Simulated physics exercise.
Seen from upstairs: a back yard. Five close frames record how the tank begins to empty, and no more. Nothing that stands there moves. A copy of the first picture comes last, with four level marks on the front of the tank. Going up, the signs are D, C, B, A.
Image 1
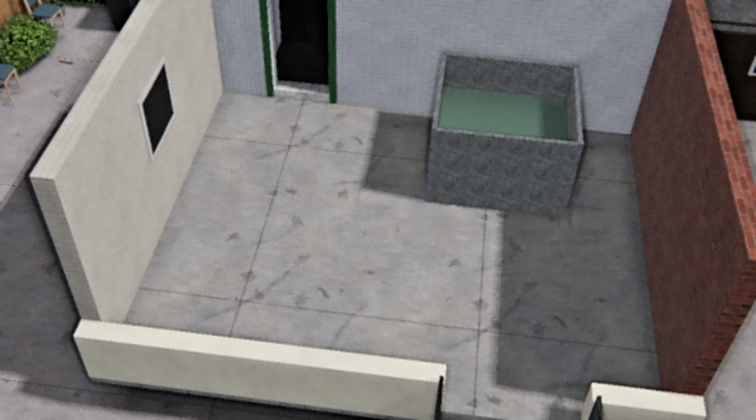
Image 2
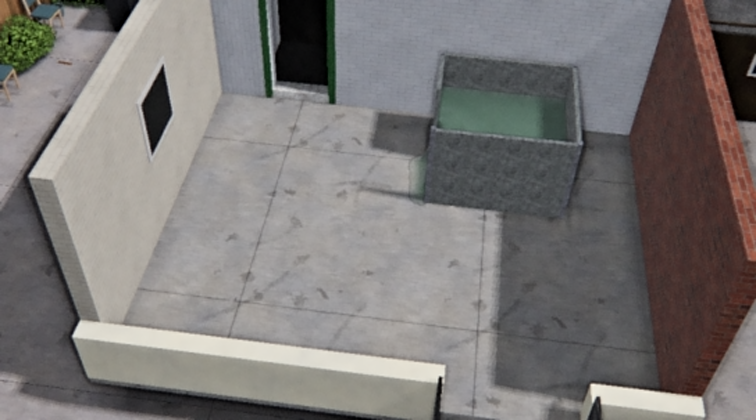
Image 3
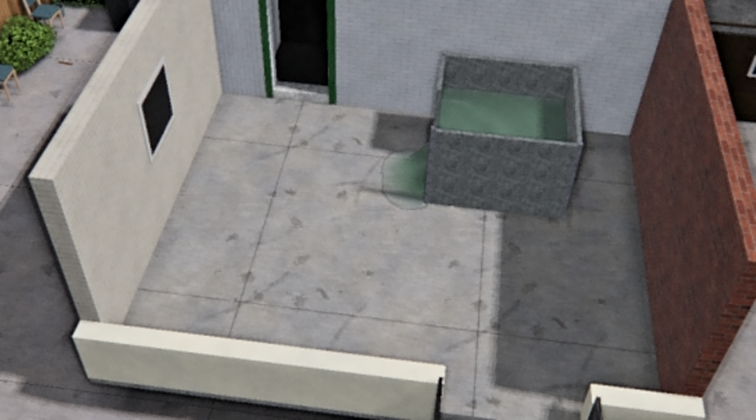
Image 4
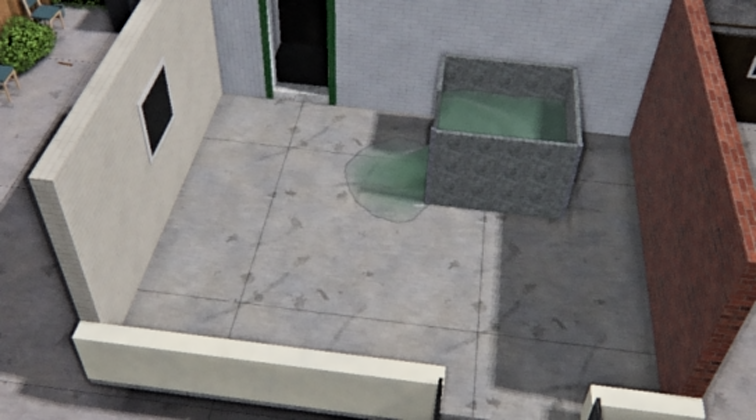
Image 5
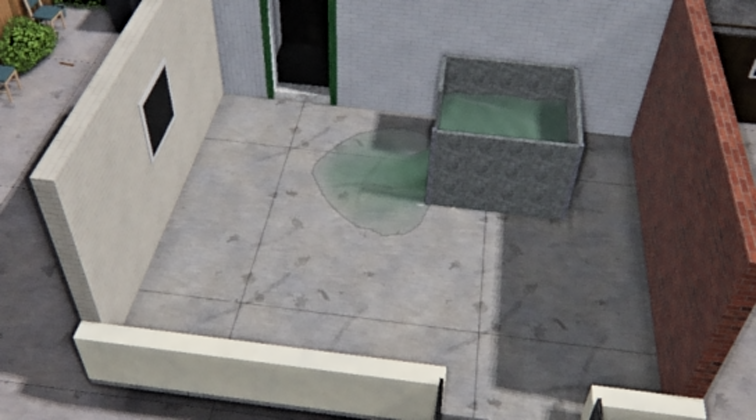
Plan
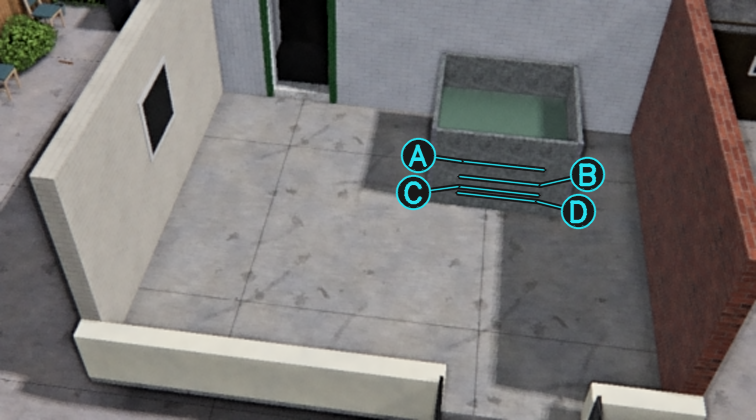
Green water spreads leftward across the paved yard from the base of a gray tank.
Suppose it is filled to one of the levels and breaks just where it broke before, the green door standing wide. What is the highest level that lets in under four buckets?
Choose A.
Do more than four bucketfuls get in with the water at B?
No, that is safe.
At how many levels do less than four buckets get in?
All of the four.
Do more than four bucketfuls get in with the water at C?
No.
In cyan, A at (502, 165); B at (499, 180); C at (498, 190); D at (497, 197); from the bottom up D, C, B, A.
With A, a bucket or two gets in.
With B, nothing gets over.
With C, nothing gets over.
With D, nothing gets over.
